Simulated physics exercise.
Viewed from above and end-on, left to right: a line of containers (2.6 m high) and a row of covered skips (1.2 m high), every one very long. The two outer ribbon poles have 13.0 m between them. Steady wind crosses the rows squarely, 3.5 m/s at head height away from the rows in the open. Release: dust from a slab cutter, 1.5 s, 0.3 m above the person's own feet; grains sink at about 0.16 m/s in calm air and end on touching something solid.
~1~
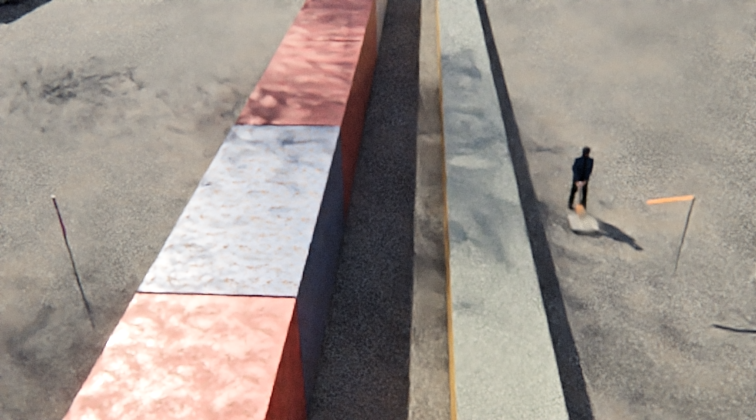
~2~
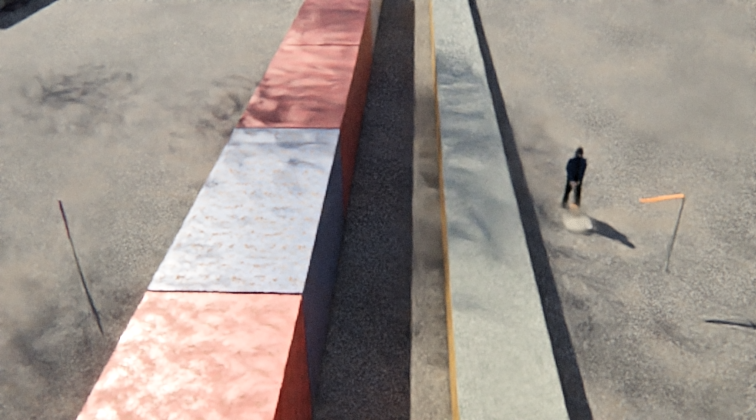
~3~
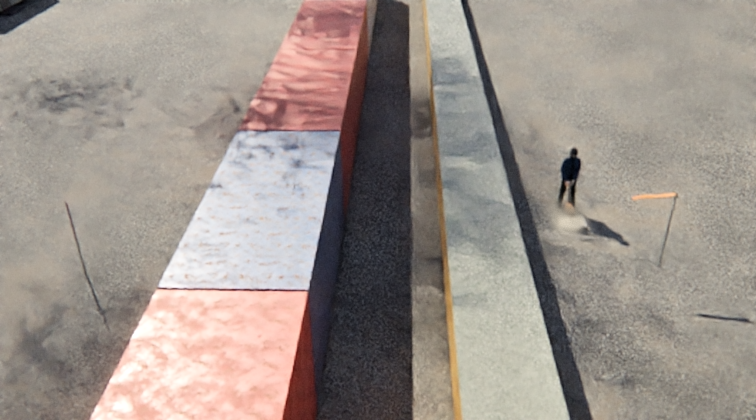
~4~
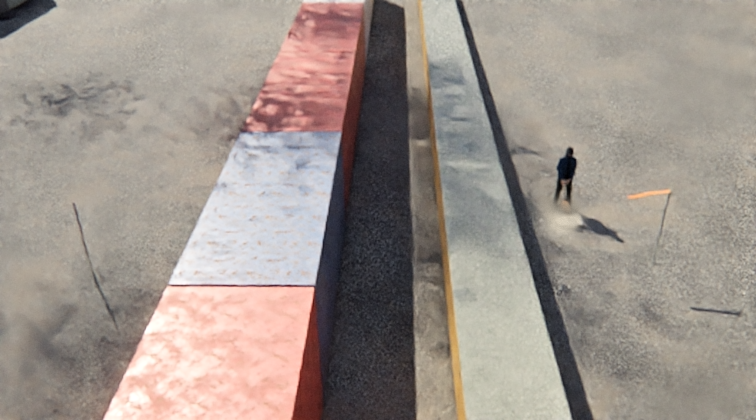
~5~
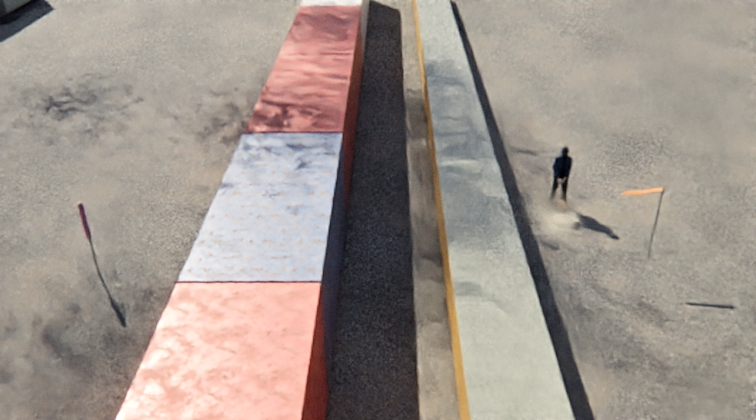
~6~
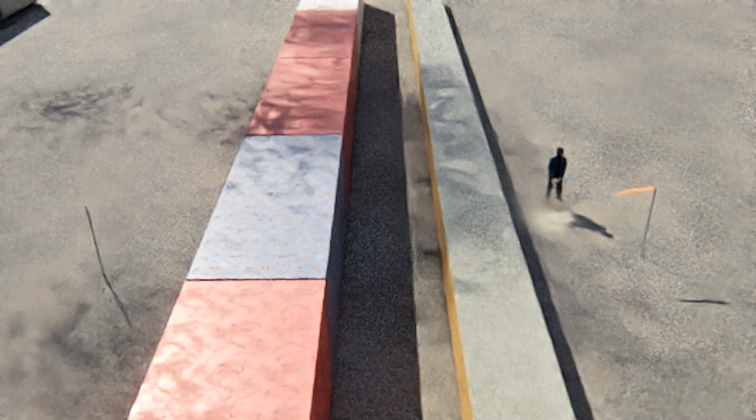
Paved yard with long rows of containers and covered skips, a dark-clad figure standing as pale dust spreads slowly to the left.
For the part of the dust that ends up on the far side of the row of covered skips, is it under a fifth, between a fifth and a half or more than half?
The part of the dust that ends up on the far side of the row of covered skips is from a fifth to a half.
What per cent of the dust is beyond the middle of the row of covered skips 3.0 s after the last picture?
Roughly 25 in a hundred by then.
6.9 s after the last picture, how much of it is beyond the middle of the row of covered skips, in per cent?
It's close to 35 percent.
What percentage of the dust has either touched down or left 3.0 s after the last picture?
I'd put it at around 55 per cent.
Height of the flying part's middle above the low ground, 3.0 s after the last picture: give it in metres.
Middle height: Approx. 1.6 m.
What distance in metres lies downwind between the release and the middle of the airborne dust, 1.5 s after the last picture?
My estimate would be some 1.0 metres.
Then, 1.5 s after the last picture, 66 % is in the air or yet to come; 8 % is beyond the row of covered skips; the middle of what still flies is 0.5 m above the low ground, near (523, 205).
Then, 3.0 s after the last picture, 45 % is in the air or yet to come; 26 % is beyond the row of covered skips; the middle of what still flies is 1.6 m above the low ground, near (453, 169).
Then, 6.9 s after the last picture, 27 % is in the air or yet to come; 35 % is beyond the row of covered skips.
Then, 19.0 s after the last picture, 6 % is in the air or yet to come; 35 % is beyond the row of covered skips.
Then, 44.0 s after the last picture, 1 % is in the air or yet to come; 35 % is beyond the row of covered skips.
